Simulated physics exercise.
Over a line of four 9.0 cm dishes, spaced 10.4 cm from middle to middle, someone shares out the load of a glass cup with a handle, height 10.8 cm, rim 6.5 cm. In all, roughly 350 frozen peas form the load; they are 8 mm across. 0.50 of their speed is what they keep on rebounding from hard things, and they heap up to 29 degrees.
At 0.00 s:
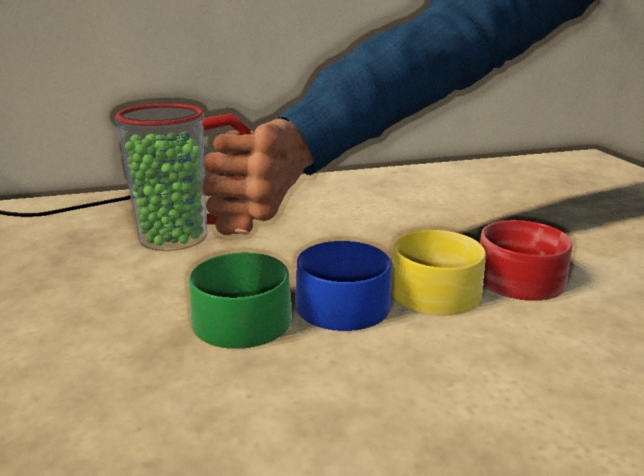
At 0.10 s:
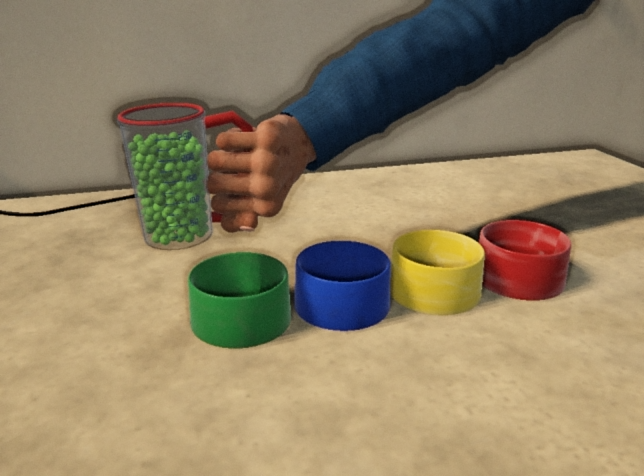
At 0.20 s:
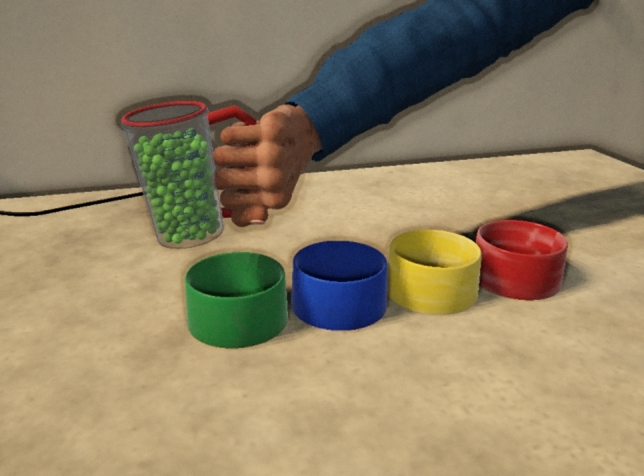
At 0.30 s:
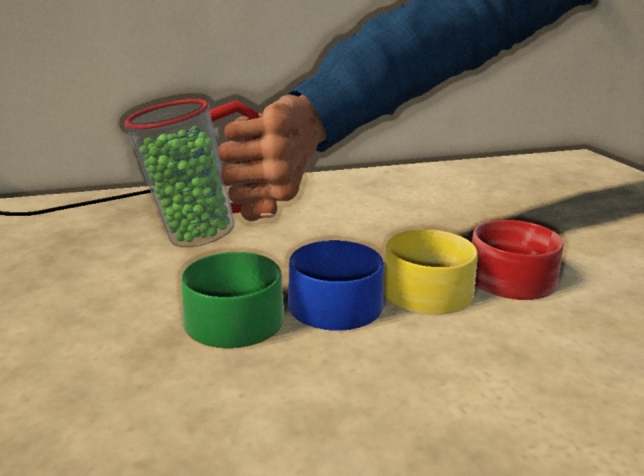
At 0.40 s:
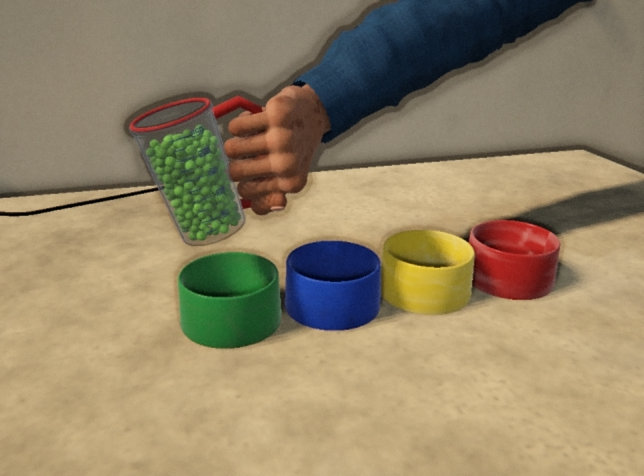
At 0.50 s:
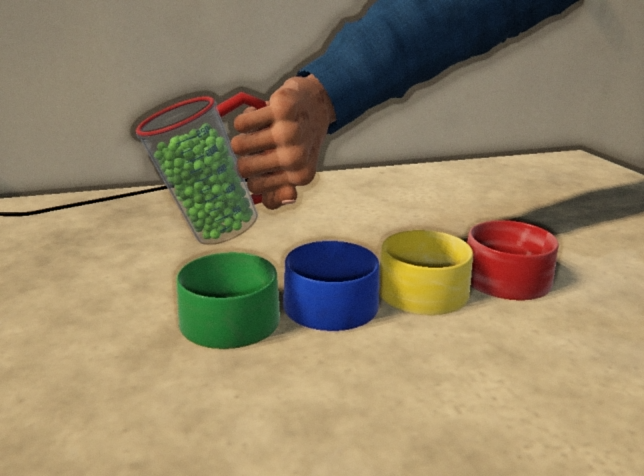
The video shows a hand in a blue sleeve holding a clear, red-handled cup of green peas behind a row of green, blue, yellow and red dishes, lifting it slightly, moving it a little right and gradually tilting it leftward.
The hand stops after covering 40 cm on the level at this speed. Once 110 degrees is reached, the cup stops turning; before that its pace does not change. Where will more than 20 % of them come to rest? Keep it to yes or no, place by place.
Place by place: Red dish no, blue dish yes, green dish no, yellow dish no, counter no.
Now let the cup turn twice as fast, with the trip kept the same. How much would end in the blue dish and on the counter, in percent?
I'd expect blue to end at 0 and the counter at 10.
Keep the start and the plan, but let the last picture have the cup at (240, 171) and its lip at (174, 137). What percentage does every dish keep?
Per cent kept: Red 10; blue 10; green 0; yellow 70.
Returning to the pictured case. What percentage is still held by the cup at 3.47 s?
Roughly 0 per cent, give or take.
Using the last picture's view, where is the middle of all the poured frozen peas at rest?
(335, 284).
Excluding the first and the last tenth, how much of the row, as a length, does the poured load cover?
It spans about 6 centimetres along the dishes.
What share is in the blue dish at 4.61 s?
I'd say close to 90 per cent at that point.
Then, at 2.28 s, tilt 101 degrees; cup holds 90 %, blue 5 %.
After 3.47 s, tilt 110 degrees; cup holds 0 %, blue 90 %.
Then, at 4.61 s, tilt 110 degrees; cup holds 0 %, blue 90 %.
In the end, at 4.9 s, red 0 %, blue 90 %, green 0 %, yellow 0 %, counter 10 %.
